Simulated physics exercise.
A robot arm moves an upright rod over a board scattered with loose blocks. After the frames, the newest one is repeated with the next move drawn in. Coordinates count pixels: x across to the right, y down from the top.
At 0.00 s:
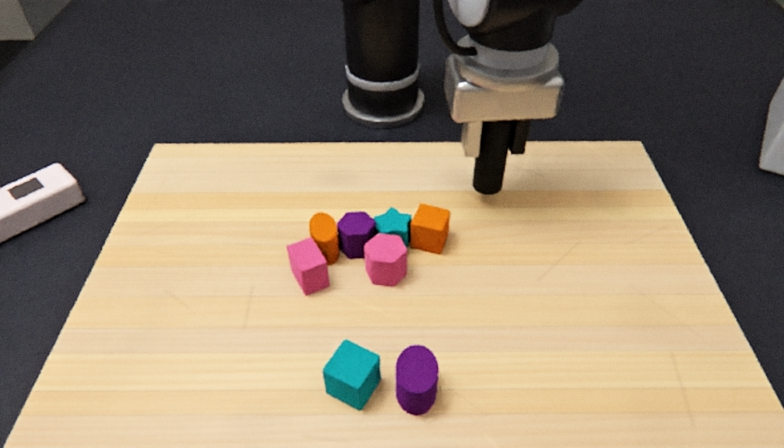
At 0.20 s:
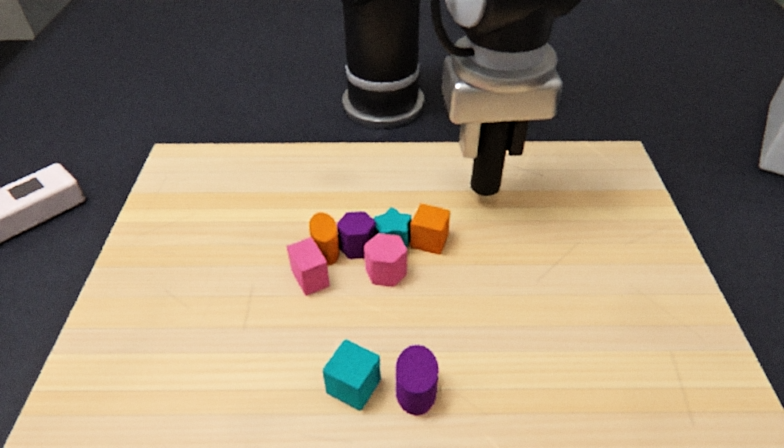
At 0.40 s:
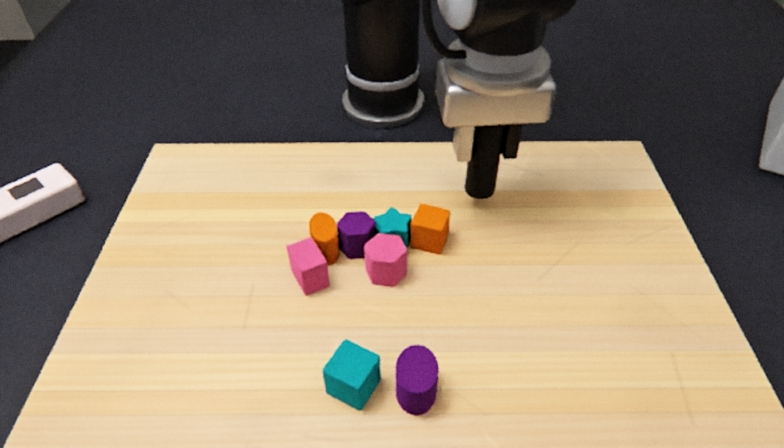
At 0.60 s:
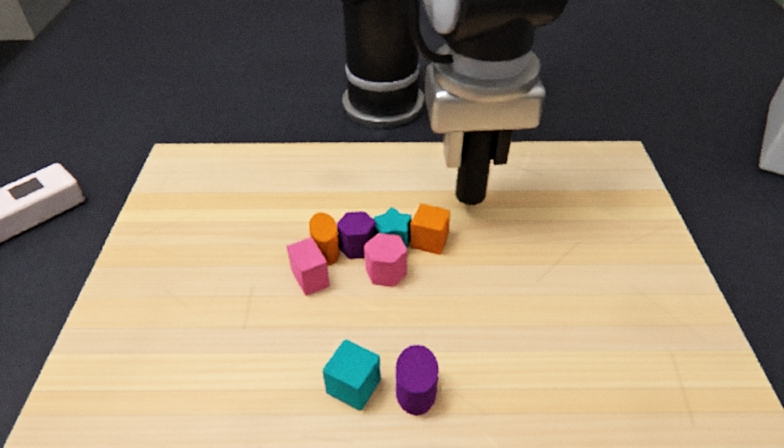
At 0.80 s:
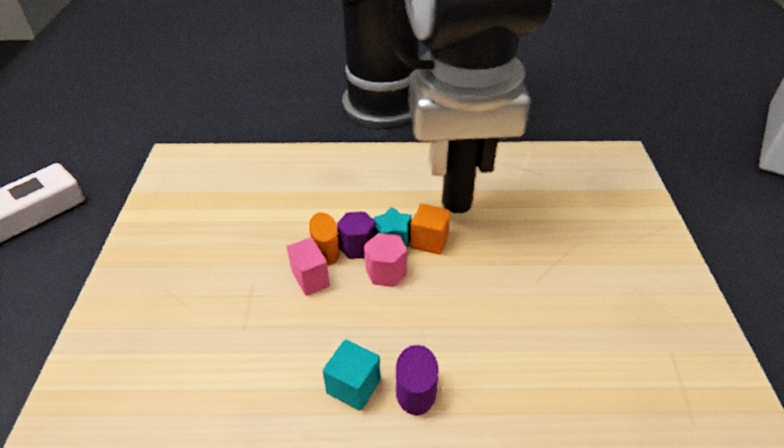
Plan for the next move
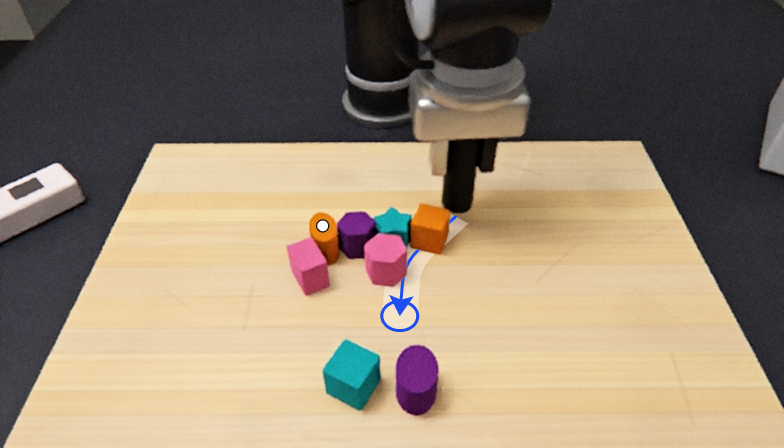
Robot arm lowering an upright black rod slowly leftward and nearer over a wooden board of colourful blocks, which stay still.
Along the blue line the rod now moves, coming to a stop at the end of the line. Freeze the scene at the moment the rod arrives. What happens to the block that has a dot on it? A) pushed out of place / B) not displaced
Letter A.
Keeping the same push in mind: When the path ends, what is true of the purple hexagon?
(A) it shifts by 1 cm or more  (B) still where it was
(A)
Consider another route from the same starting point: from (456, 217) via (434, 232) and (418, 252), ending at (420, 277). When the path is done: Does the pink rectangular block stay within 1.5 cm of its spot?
In short: Yes.
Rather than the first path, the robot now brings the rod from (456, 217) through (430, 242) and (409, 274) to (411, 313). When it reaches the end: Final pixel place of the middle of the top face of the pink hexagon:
The centre of its top will be at (334, 279).
Path on the board, from (456, 217) via (427, 242) and (404, 274), ending at (400, 316); the dot is on the orange oval.
On the path given first. One third of the way, rod at (427, 229); pink hexagon at (376, 253); turquoise star at (389, 221), turned 20° clockwise; orange four-sided block at (413, 239).
Two thirds of the way, rod at (404, 261); orange oval at (313, 225), turned 20° anticlockwise; purple hexagon at (344, 219), turned 15° clockwise; pink hexagon at (358, 266), turned 20° clockwise; turquoise star at (374, 232), turned 70° clockwise; orange four-sided block at (395, 276).
At the end, rod at (400, 303); orange oval at (313, 225), turned 20° anticlockwise; purple hexagon at (344, 219), turned 15° clockwise; pink hexagon at (358, 266), turned 20° clockwise; turquoise star at (374, 232), turned 70° clockwise; orange four-sided block at (382, 319), turned 15° clockwise.
